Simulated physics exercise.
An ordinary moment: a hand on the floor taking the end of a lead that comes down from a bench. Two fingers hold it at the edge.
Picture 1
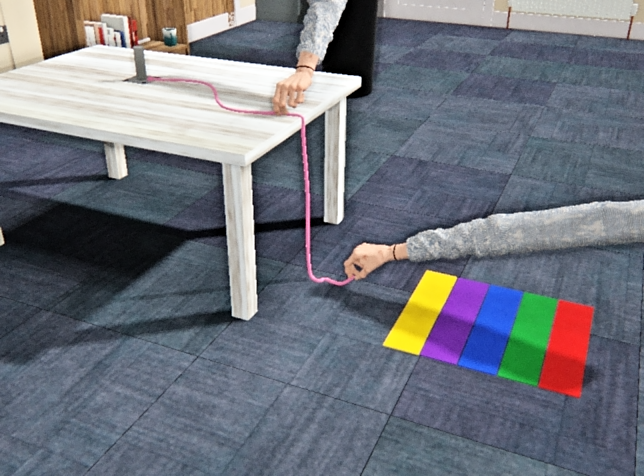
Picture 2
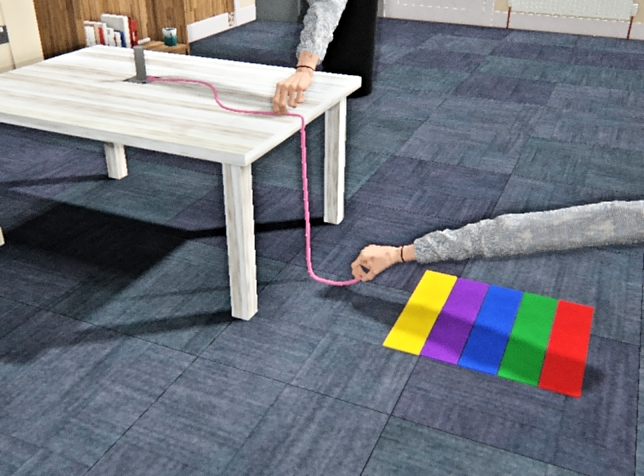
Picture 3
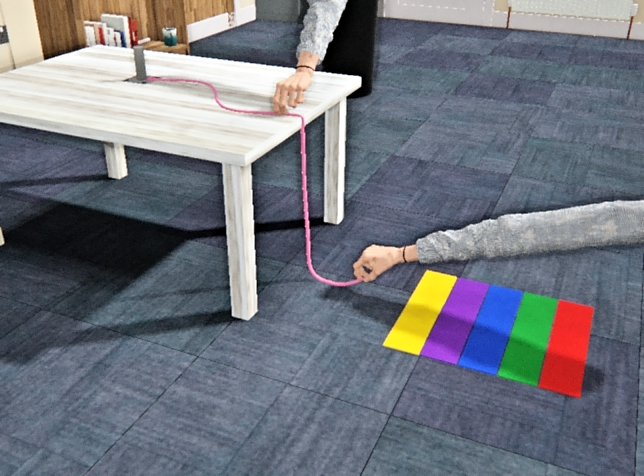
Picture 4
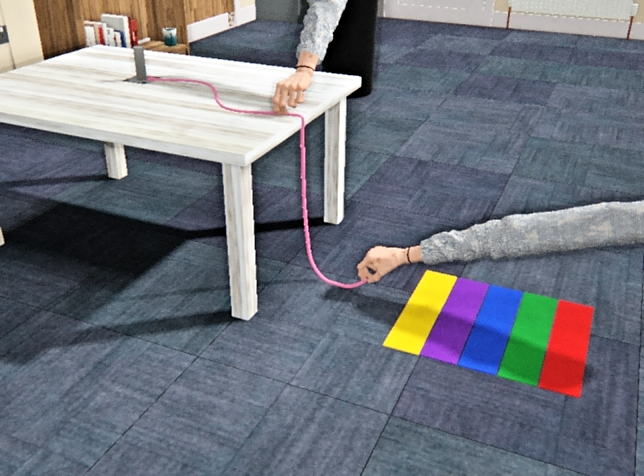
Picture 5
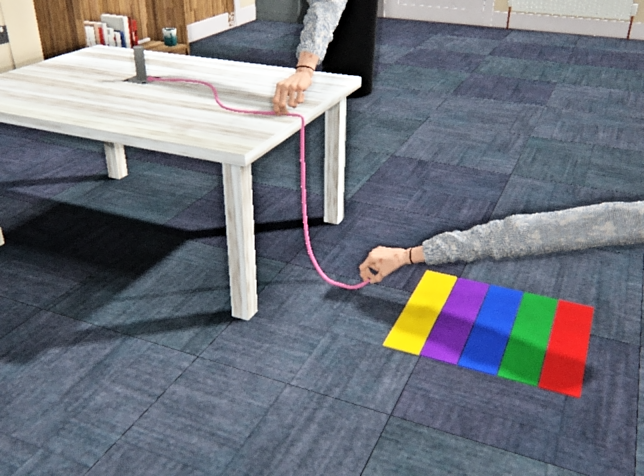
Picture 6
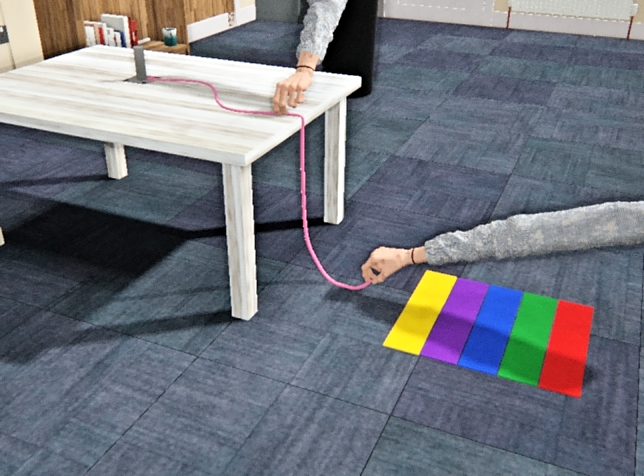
A hand near the floor draws the end of a pink cord slightly right.
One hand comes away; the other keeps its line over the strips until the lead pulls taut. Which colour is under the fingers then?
The end stops over the blue strip.
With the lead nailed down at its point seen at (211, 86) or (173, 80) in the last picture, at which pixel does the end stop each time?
In that order: (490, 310) and (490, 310).
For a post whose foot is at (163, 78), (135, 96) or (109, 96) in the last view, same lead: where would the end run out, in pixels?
Near (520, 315), (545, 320) and (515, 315).
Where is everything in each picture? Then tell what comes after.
End (354, 276); yellow (409, 334); purple (445, 343); blue (483, 353); green (522, 363); red (563, 374), in the first picture.
End (361, 278); lead through (180, 80) (215, 93) (243, 112) (303, 133) (306, 202) (310, 268), in the second picture.
End (363, 279), in the third picture.
End (367, 280); lead through (180, 80) (215, 93) (243, 112) (302, 133) (304, 201) (315, 268), in the fourth picture.
End (369, 280), in the fifth picture.
End (371, 280); lead through (180, 80) (215, 93) (243, 112) (302, 133) (304, 201) (320, 268), in the sixth picture.
Soon after, end near (433, 295); over yellow.
Then, end near (473, 304); over purple.
At full stretch, end near (498, 310); over blue. It gets as far as the blue strip.
